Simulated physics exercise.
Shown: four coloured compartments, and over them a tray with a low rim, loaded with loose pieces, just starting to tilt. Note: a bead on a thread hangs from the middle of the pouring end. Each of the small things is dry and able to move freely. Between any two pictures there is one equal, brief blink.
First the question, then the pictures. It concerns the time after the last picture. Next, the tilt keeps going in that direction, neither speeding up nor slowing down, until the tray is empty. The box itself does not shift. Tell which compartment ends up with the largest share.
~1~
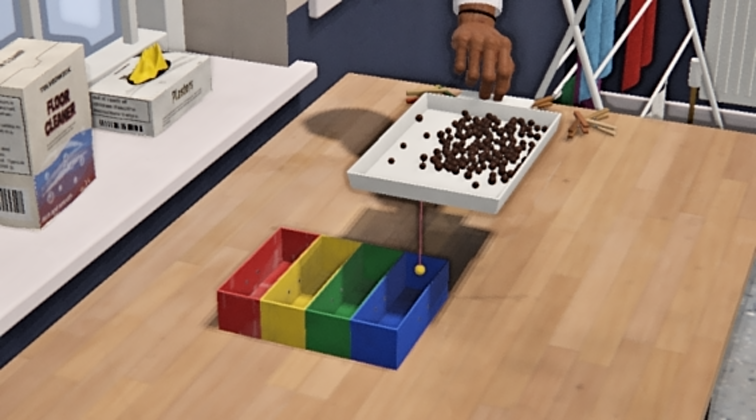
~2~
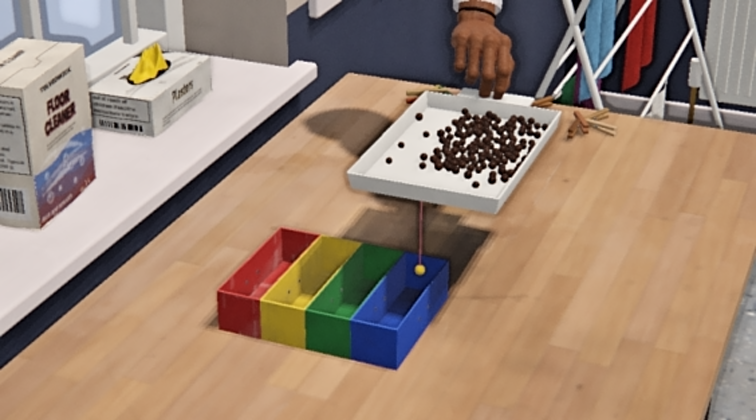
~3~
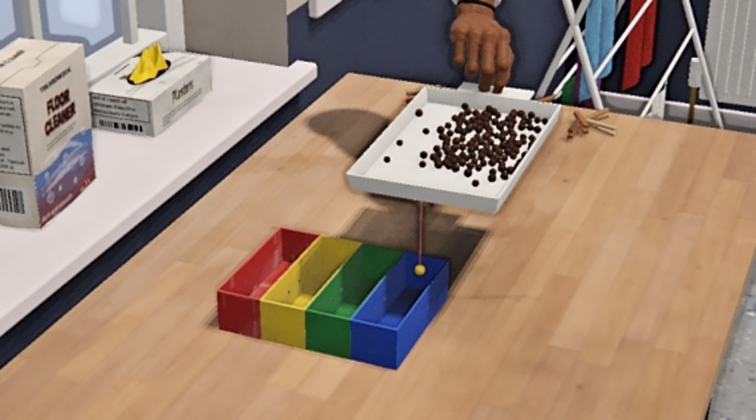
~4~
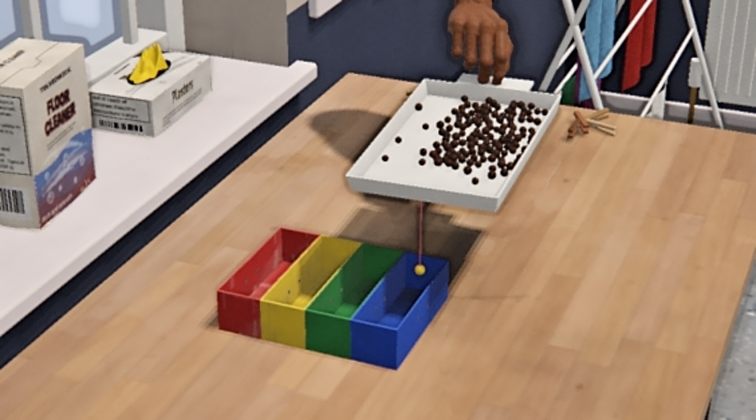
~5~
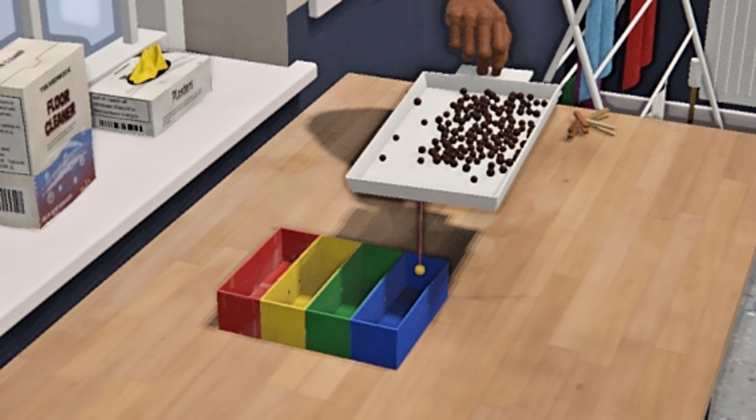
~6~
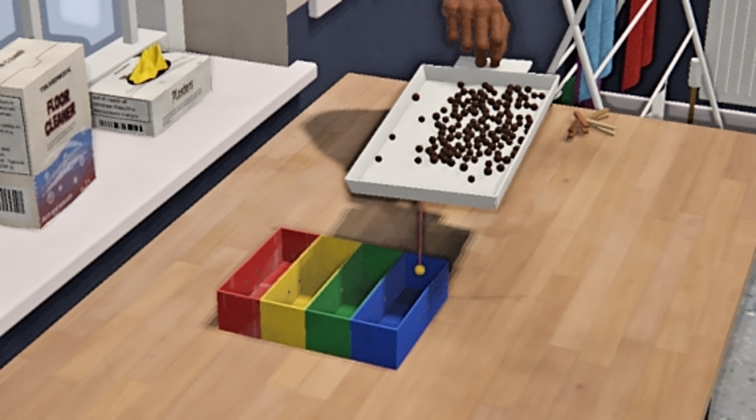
The green compartment ends up with the largest share.
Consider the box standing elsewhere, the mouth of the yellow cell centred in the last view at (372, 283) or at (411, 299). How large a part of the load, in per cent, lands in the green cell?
0 %, then 0 %.
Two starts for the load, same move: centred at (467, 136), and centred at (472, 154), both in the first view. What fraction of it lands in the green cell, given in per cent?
It would be 70 in a hundred, and then 70 in a hundred.
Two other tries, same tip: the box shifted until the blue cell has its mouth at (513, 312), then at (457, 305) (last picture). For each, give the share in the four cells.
First case 40 in a hundred, second case 100 in a hundred.
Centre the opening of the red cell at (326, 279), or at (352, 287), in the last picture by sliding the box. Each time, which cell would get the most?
First try: That red cell. Second try: Red.
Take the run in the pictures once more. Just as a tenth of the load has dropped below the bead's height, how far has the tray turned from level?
I'd say close to 80 degrees.
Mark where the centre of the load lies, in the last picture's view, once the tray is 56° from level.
In the last view the centre sits at roughly (395, 172).
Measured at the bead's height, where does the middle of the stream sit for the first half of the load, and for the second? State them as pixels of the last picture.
The opening half passes (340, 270), the closing half (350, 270).
Just after the last frame, tray tipped steeply; almost all on the tray; just a few in the green cell; just a few in the yellow cell; just a few falling or outside the box.
A moment on, tray tipped right over; about a tenth on the tray; roughly half in the green cell; about a tenth in the yellow cell; about a tenth in the blue cell; about a tenth falling or outside the box.
Further on, tray tipped past a quarter turn; roughly two thirds in the green cell; roughly a quarter in the yellow cell; about a tenth in the blue cell; just a few in the red cell; just a few falling or outside the box.
When it is over, tray tipped past a quarter turn; roughly two thirds in the green cell; roughly a quarter in the yellow cell; about a tenth in the blue cell; just a few in the red cell; just a few outside the box.
